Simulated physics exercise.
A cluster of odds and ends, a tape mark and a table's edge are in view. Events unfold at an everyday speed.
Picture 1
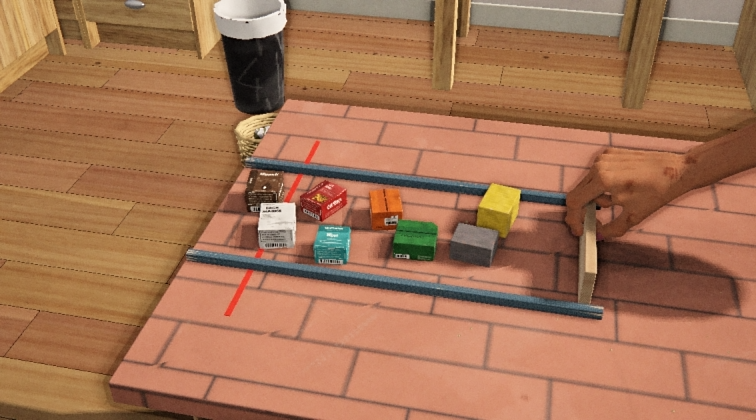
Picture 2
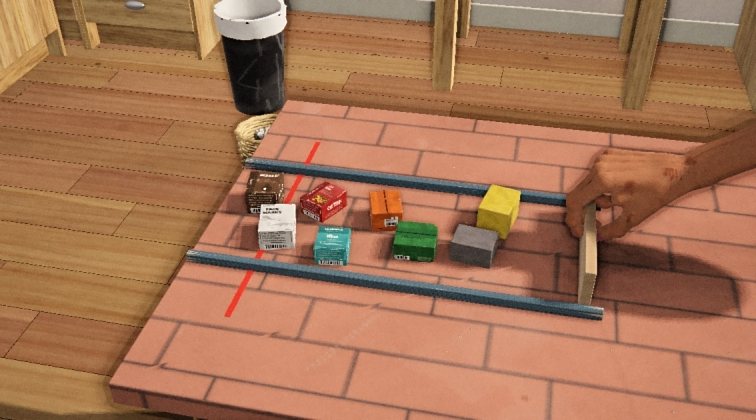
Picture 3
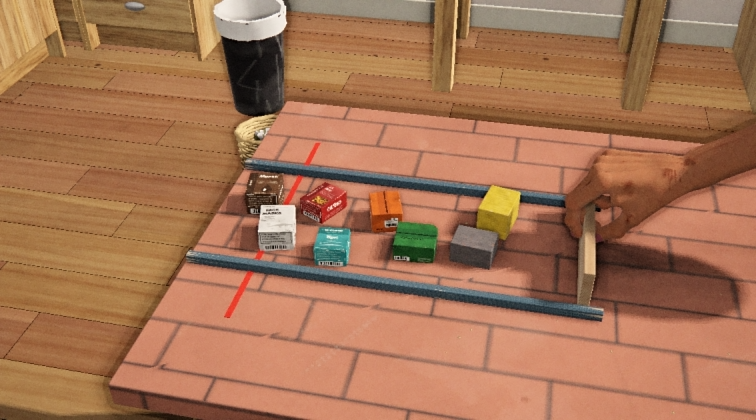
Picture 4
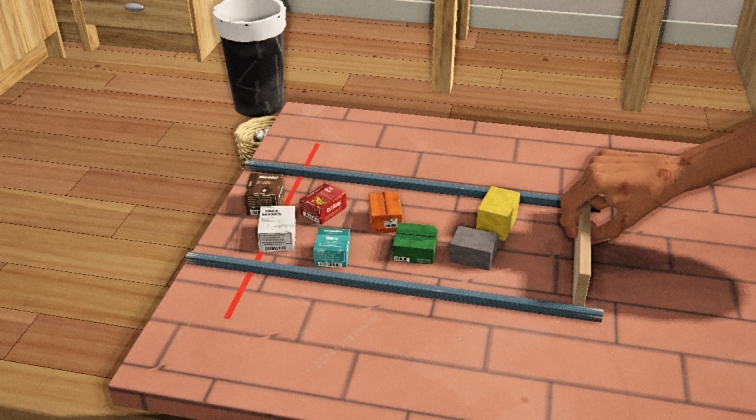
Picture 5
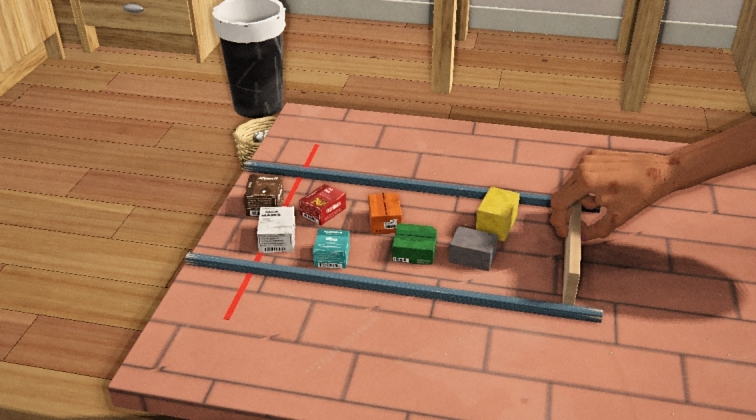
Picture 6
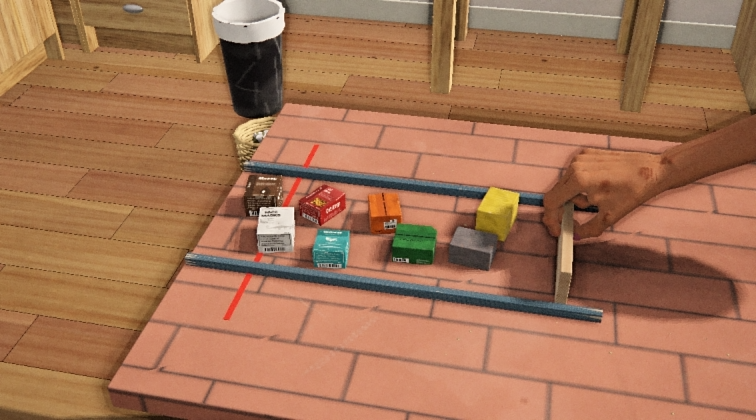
On a brick-patterned table, a hand slides a board slightly left toward small colored boxes.
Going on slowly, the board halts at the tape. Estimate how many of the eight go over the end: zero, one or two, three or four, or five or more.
Turns out between three and four get shoved off the end.
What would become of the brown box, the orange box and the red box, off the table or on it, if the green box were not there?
As for the brown box, it drops; the orange box holds; and the red box drops.
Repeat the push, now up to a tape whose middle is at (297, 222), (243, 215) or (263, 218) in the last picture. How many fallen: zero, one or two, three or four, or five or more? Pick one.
In turn: Just one or two, at least five, three or four.
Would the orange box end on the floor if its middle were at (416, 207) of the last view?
Well, from there it is not lost.
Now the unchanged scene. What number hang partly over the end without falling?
Tally: 2.
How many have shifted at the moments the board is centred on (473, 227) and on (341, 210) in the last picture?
By then 3, and 8.
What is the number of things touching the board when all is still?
The answer is 2.
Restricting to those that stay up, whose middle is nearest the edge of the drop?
Foremost is the turquoise box.
Early on, none off yet; brown box at rest near (264, 196); white box at rest near (276, 230); red box at rest near (323, 204).
A while later, none off yet; brown box at rest near (263, 194); white box travelled about its own width near (239, 222); red box travelled about its own width near (293, 203).
Finally, the number that fall off is three or four; lost, red box, white box and brown box.
